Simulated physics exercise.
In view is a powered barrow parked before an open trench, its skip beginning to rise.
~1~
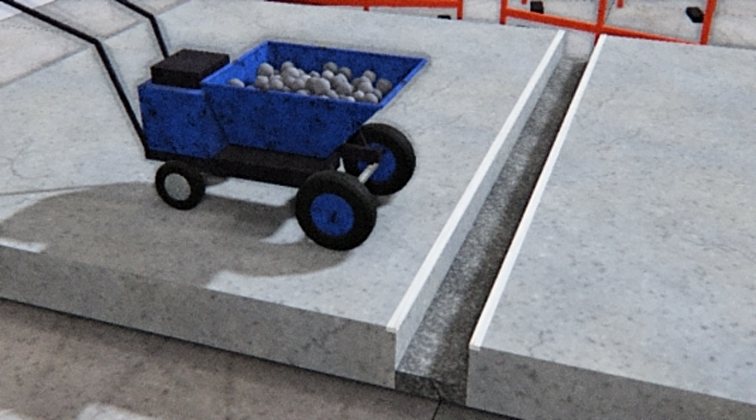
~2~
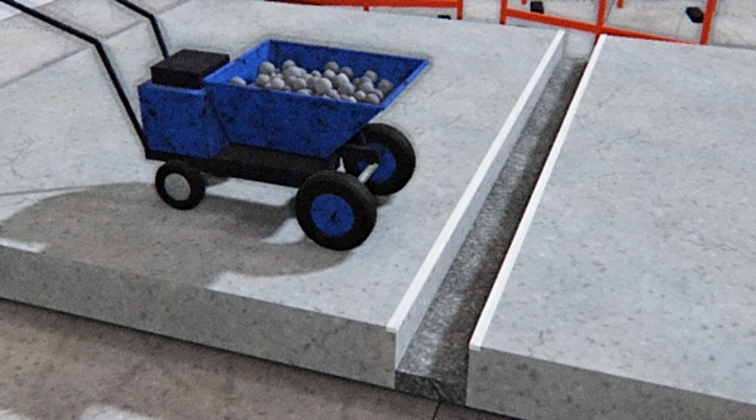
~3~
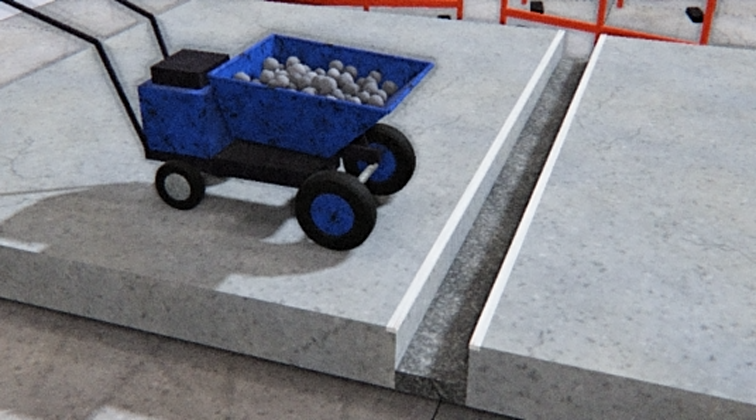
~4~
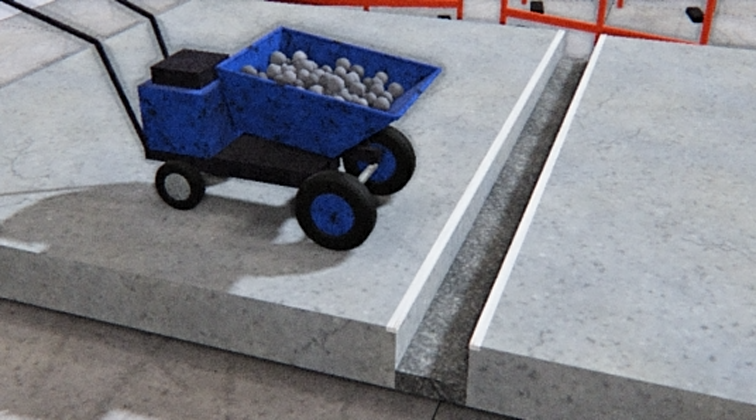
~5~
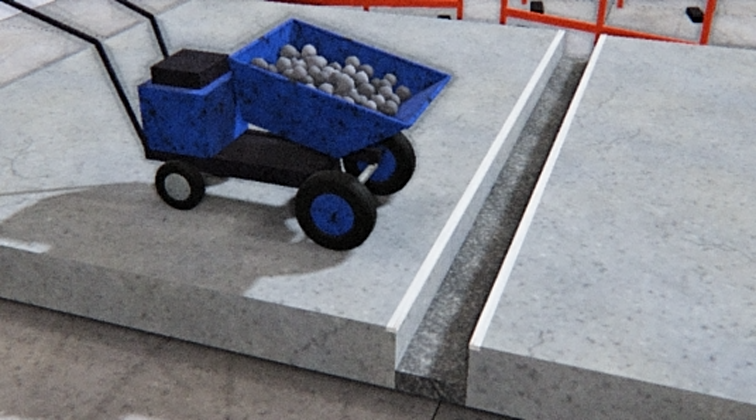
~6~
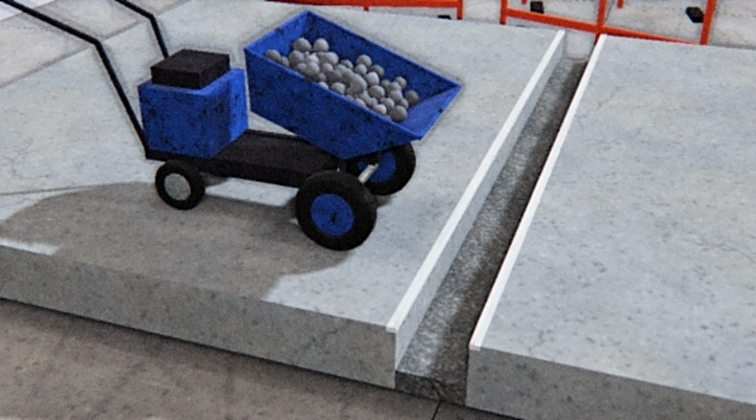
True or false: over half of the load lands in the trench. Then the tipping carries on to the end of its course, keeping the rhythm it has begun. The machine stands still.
True.
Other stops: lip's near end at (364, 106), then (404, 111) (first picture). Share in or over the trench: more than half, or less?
The first place leaves the greater portion between the edges, the second place the lesser portion.
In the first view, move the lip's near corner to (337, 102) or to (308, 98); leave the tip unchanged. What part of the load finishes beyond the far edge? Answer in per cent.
Near 0 % and 0 %.
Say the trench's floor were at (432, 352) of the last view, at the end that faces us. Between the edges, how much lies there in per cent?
It comes to 40 per cent or so.
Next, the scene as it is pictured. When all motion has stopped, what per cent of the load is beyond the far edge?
Close to 20 per cent.
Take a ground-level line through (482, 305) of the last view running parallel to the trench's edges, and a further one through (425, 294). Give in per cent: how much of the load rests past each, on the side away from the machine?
Near 20 % and near 90 %, in that order.
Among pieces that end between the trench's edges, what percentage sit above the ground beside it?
My figure is near 5 per cent.
Soon after the last picture, skip tipped steeply; all in the skip.
A little later, skip tipped right over; about two thirds in the skip; about a quarter in or heaped over the trench; a small part beyond it; a stray few falling.
Later still, skip tipped right over; a small part in the skip; about two thirds in or heaped over the trench; about a quarter beyond it.
By the end, skip tipped right over; a stray few in the skip; most in or heaped over the trench; about a quarter beyond it.
